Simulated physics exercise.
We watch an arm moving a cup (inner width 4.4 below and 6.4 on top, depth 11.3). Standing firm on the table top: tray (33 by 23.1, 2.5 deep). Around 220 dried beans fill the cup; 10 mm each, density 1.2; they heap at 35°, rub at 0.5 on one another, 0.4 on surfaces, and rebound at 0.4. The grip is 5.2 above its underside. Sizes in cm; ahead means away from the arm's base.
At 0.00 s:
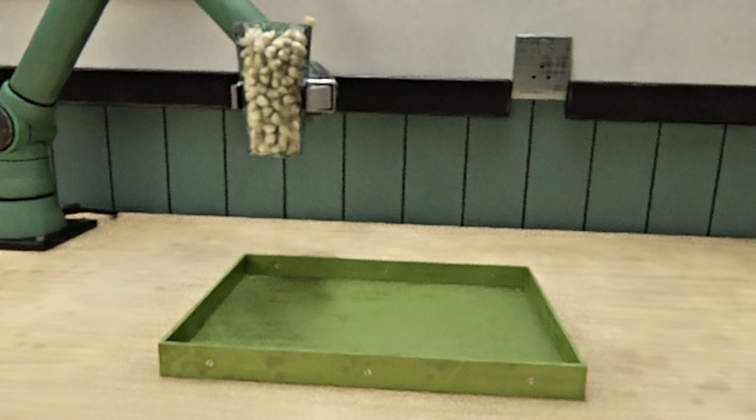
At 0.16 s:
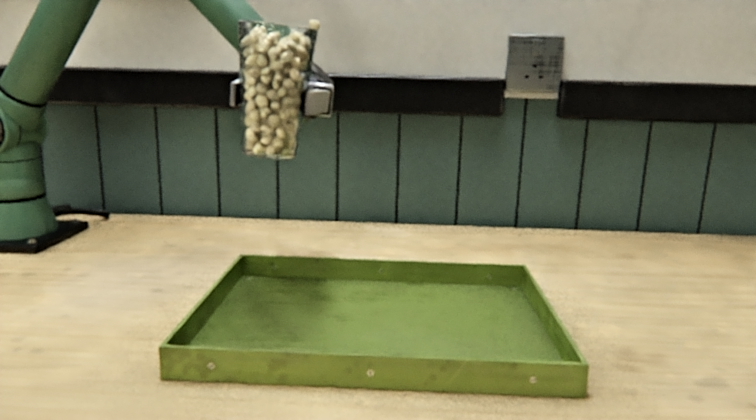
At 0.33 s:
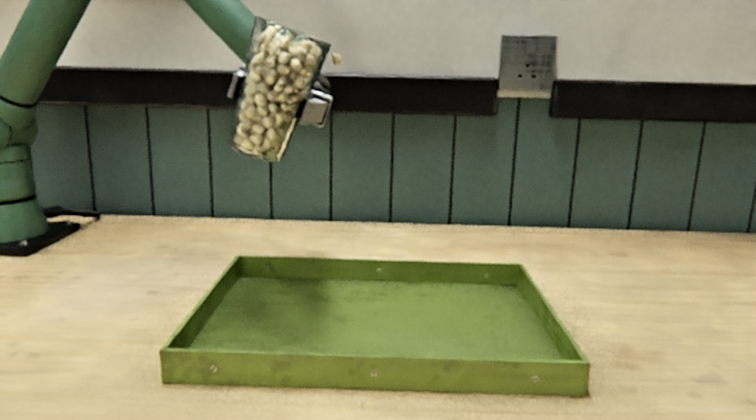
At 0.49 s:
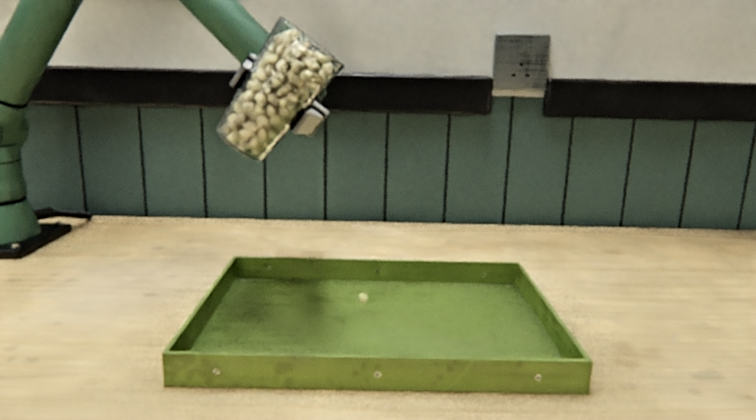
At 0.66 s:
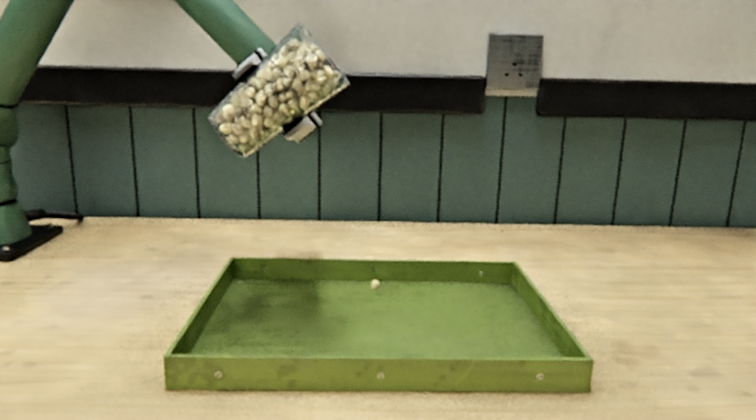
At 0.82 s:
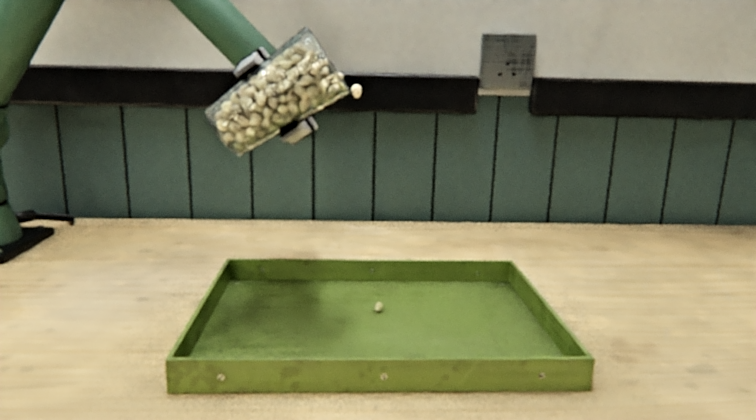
Above a green tray on a table, a robot arm tilts a bean-filled cup rightward, dropping one.
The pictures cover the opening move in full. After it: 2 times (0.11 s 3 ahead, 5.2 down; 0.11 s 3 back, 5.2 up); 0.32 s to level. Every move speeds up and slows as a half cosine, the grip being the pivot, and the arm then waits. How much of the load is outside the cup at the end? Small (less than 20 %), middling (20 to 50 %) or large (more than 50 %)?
Outside the cup the share is small, less than 20 %.
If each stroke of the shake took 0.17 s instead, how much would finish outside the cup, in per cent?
Then about 0 per cent.
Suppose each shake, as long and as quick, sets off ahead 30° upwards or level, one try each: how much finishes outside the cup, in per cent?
Some 70 and 40 per cent.
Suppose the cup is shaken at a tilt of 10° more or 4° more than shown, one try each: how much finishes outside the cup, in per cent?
Some 15 and 10 per cent.
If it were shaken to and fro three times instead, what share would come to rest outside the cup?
In that case some 15 per cent.
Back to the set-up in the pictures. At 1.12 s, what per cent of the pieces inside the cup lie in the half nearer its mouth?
Roughly 55 per cent.
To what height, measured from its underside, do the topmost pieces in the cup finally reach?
About 11.0 cm.
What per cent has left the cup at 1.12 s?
About 5 per cent by then.
After 1.12 s, tilted 55° forward, highest piece 26 above the table; 218 in the cup, 2 in the tray, 4 in flight or on a rim.
After 1.43 s, tilted 25° forward, highest piece 26 above the table; 206 in the cup, 14 in the tray, 1 on the table or floor, 3 in flight or on a rim.
After 1.78 s, level, highest piece 27 above the table; 206 in the cup, 15 in the tray, 3 on the table or floor.
After 2.83 s, level, highest piece 27 above the table; 206 in the cup, 15 in the tray, 3 on the table or floor.
At rest, 206 in the cup, 15 in the tray, 3 on the table or floor. That is 8 % outside the cup.
